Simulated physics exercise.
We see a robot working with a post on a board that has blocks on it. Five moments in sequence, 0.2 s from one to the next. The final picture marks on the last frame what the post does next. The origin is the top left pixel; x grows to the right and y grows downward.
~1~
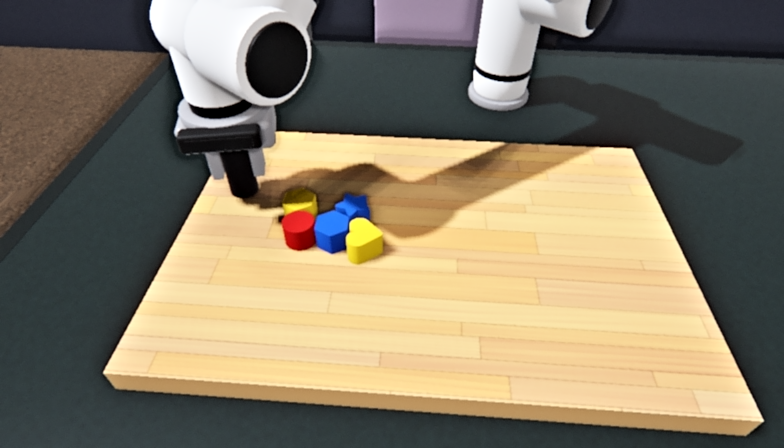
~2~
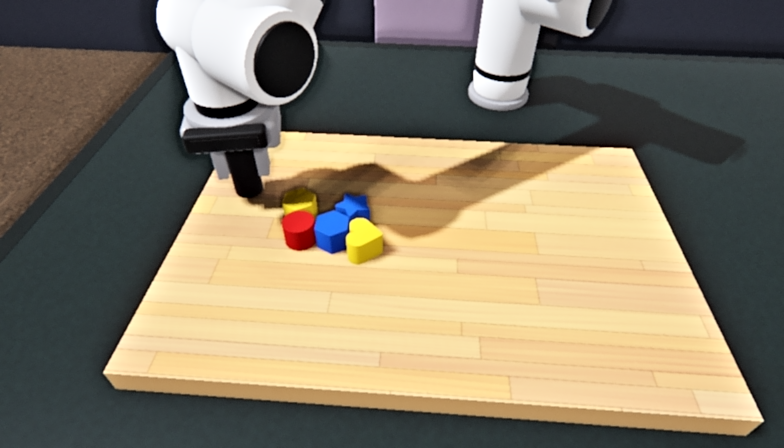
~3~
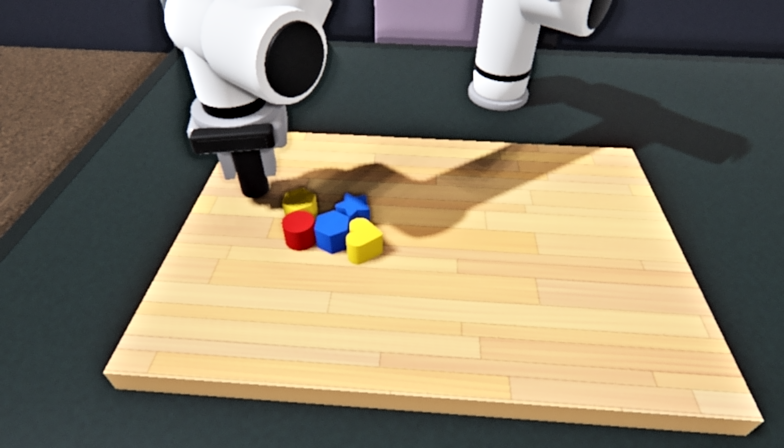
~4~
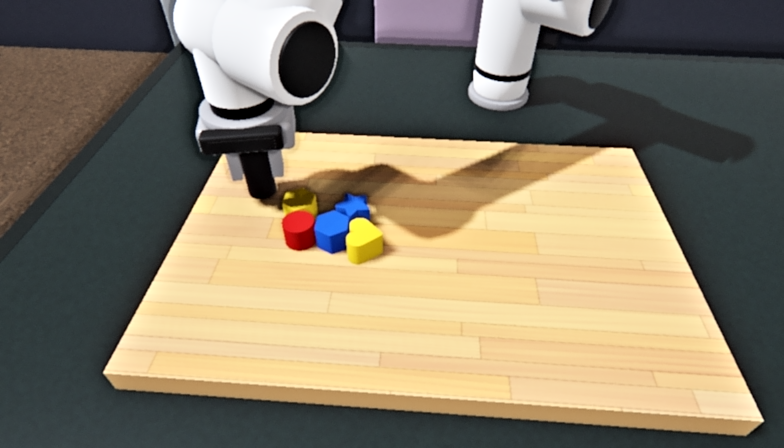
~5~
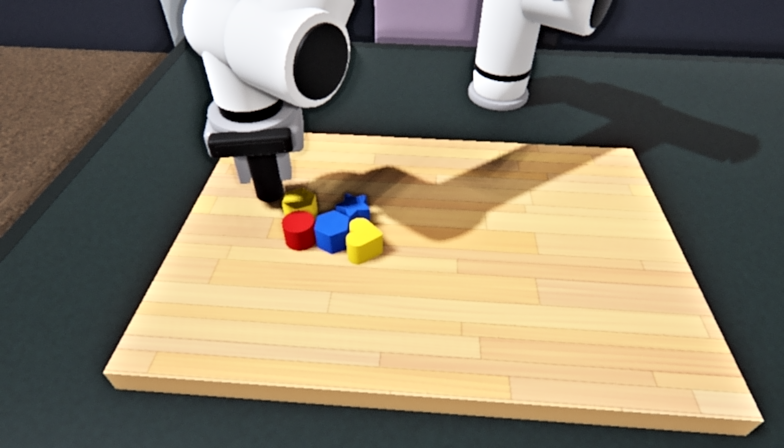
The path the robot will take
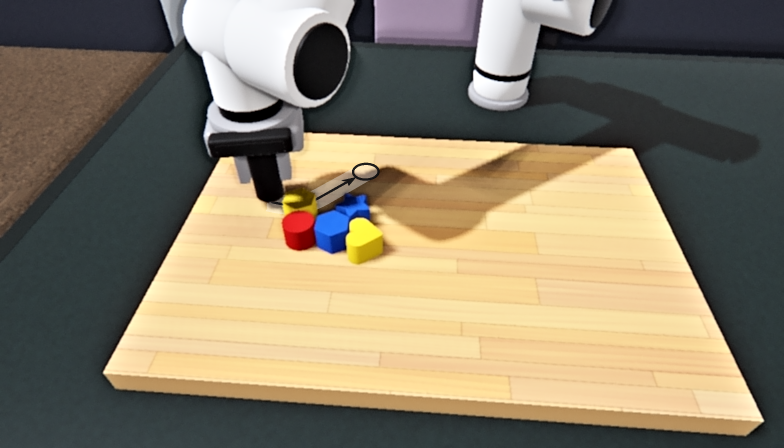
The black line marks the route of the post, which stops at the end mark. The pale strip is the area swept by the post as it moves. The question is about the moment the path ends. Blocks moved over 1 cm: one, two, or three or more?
One block moves more than 1 cm.
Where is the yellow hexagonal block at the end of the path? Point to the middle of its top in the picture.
At roughly (313, 203).
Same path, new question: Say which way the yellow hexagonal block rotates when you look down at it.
My answer: Clockwise.
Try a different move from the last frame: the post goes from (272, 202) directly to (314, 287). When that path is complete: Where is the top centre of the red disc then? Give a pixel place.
About (346, 272).
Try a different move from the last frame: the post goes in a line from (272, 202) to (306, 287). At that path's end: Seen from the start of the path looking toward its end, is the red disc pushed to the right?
I'd say no.
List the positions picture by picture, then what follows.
Post's lower end (245, 190); red disc (298, 221); yellow hexagonal block (299, 198); blue star block (353, 203), in the first frame.
Post (250, 190); blocks still, in the second frame.
Post (256, 190); blocks still, in the third frame.
Post (263, 191); blocks still, in the fourth frame.
Post (270, 194); red disc (298, 221); yellow hexagonal block (299, 198); blue star block (353, 203), in the fifth frame.
Drawn move, from (272, 202) through (309, 202) and (339, 187) to (366, 172).
The first path, step by step. One third of the way, post (308, 194); red disc (299, 224); yellow hexagonal block (313, 203), turned 40° clockwise.
Two thirds of the way, post (339, 178); red disc (299, 224); yellow hexagonal block (313, 203), turned 40° clockwise.
At the end, post (366, 163); red disc (299, 224); yellow hexagonal block (313, 203), turned 40° clockwise; blue star block still.
